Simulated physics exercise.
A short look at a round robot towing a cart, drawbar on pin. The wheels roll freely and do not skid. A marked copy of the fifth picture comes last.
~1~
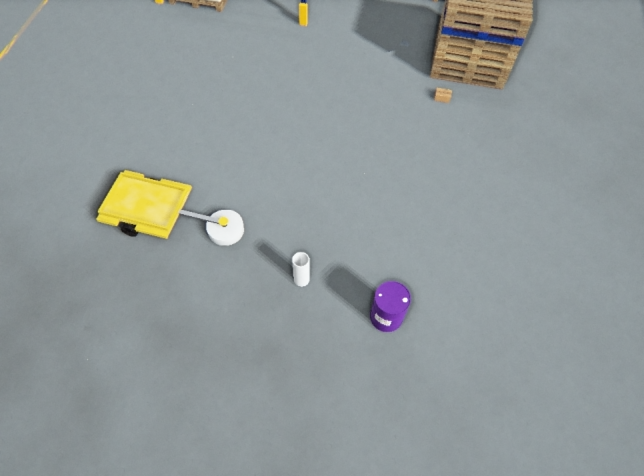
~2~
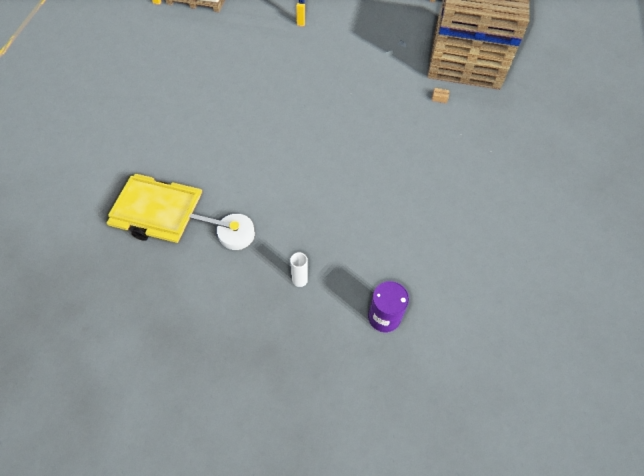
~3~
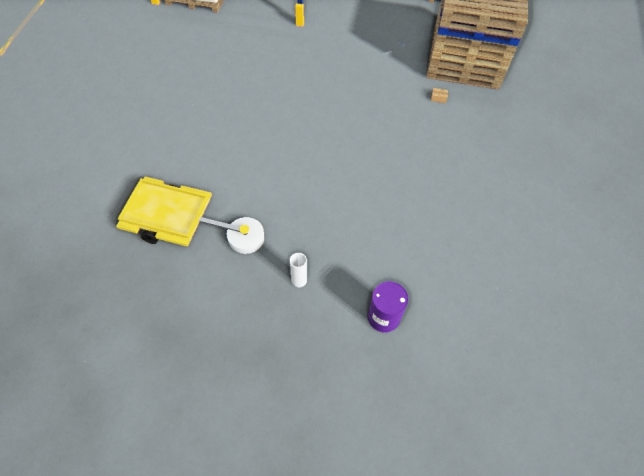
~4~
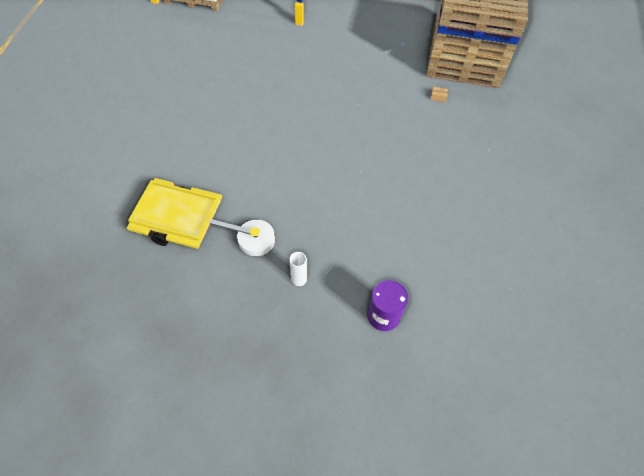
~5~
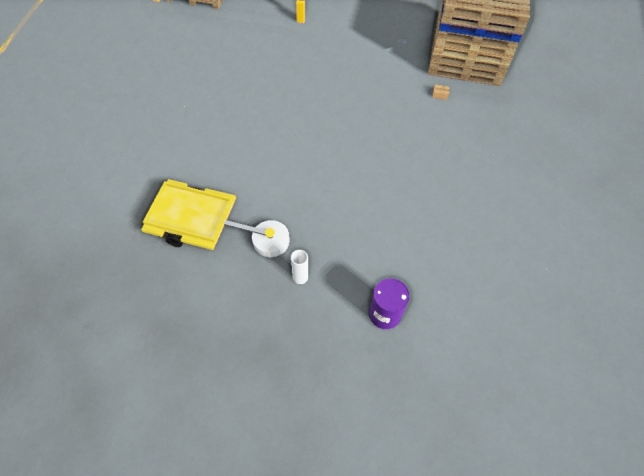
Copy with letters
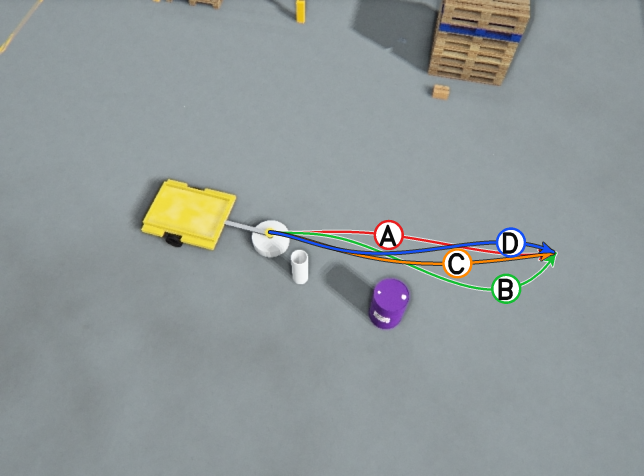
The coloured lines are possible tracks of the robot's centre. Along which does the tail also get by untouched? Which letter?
A is the clean one.
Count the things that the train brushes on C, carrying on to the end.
In all, one.
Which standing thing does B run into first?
It meets the white post.
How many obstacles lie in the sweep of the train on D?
In all, one.
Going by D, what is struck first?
It meets the white post.
On the marked copy, A from (270, 232) via (410, 238) to (551, 254); B from (270, 232) via (420, 269) to (556, 253); C from (270, 232) via (407, 263) to (554, 253); D from (270, 232) via (408, 252) to (553, 252).
Taking A. A third of the way, robot (369, 238), cart (284, 226).
Two thirds of the way, robot (466, 253), cart (381, 237).
When it is over, robot (552, 258), cart (467, 247); nothing has been touched.
As for the rest, B meets the white post and purple drum; C meets the white post; D meets the white post.
